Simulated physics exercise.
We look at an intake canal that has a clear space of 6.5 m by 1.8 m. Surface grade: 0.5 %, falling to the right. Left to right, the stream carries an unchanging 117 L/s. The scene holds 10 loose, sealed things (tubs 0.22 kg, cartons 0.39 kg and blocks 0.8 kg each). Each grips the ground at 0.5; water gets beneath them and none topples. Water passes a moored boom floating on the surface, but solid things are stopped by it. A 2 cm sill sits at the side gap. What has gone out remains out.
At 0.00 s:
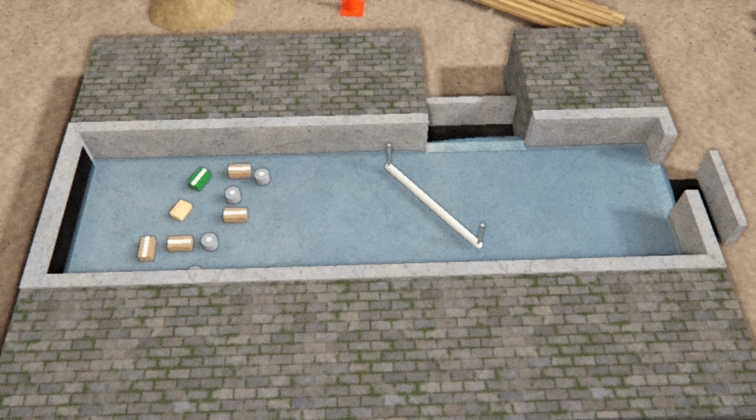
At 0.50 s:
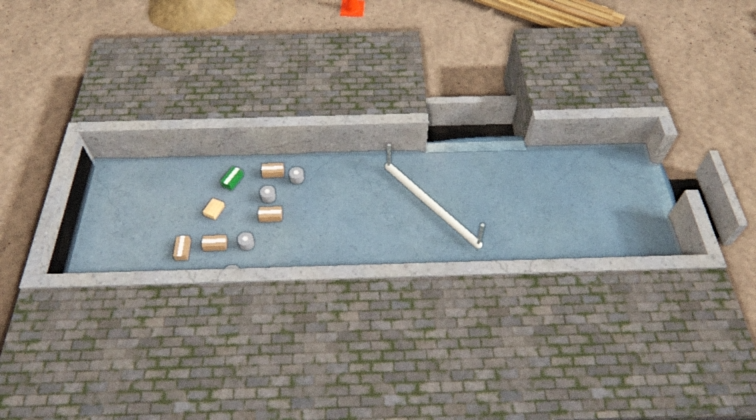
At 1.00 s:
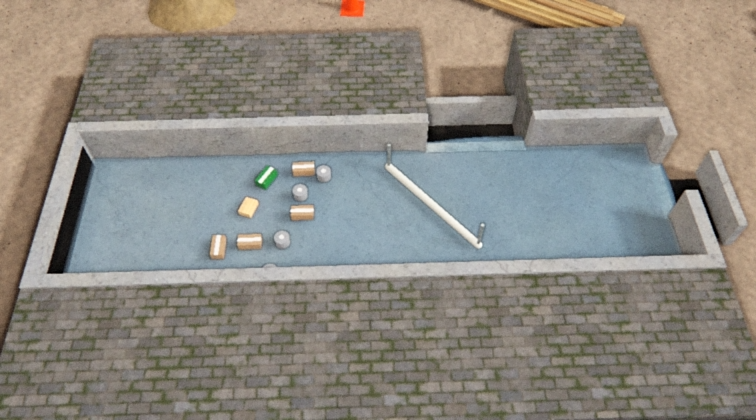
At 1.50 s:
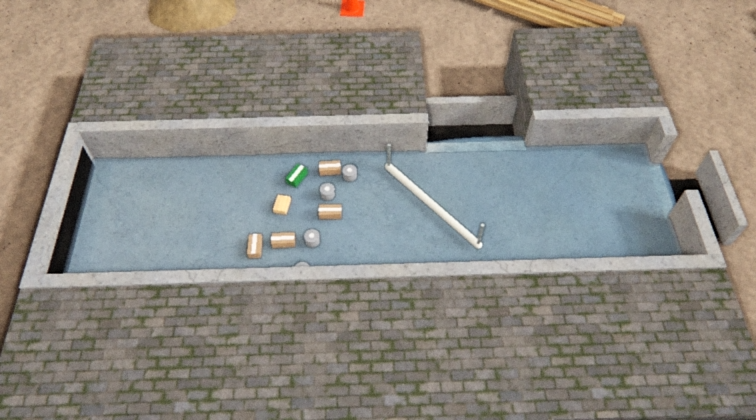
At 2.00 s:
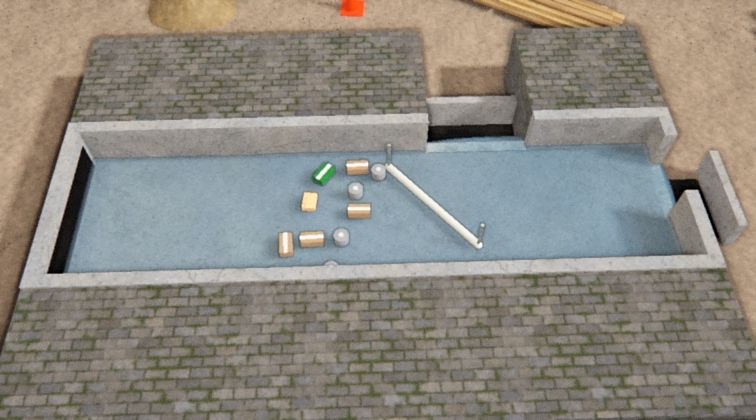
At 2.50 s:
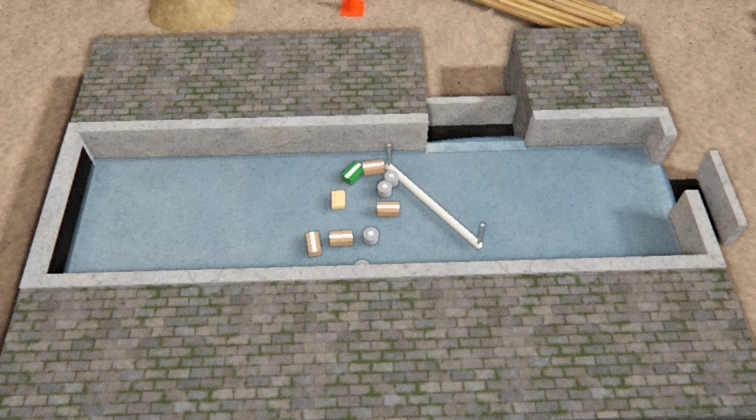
A loose group of small objects floats rightward along the canal toward a slanted white boom, and the leading ones reach it.
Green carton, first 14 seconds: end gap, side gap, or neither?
I would say neither.
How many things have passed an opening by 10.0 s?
The count is 0.
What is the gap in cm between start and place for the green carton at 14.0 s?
I'd say close to 400 centimetres.
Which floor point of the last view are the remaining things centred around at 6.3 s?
The average lands around (457, 241).
After 3.5 s the green carton is near (374, 183), 2.0 m from its start, afloat; 0 of 10 are out; 10 afloat.
After 6.3 s the green carton is near (418, 206), 2.5 m from its start, afloat; 0 of 10 are out; 10 afloat.
After 10.0 s the green carton is near (453, 236), 2.9 m from its start, afloat; 0 of 10 are out; 10 afloat.
After 14.0 s the green carton is near (534, 252), 3.8 m from its start, afloat; 1 of 10 are out; 9 afloat.
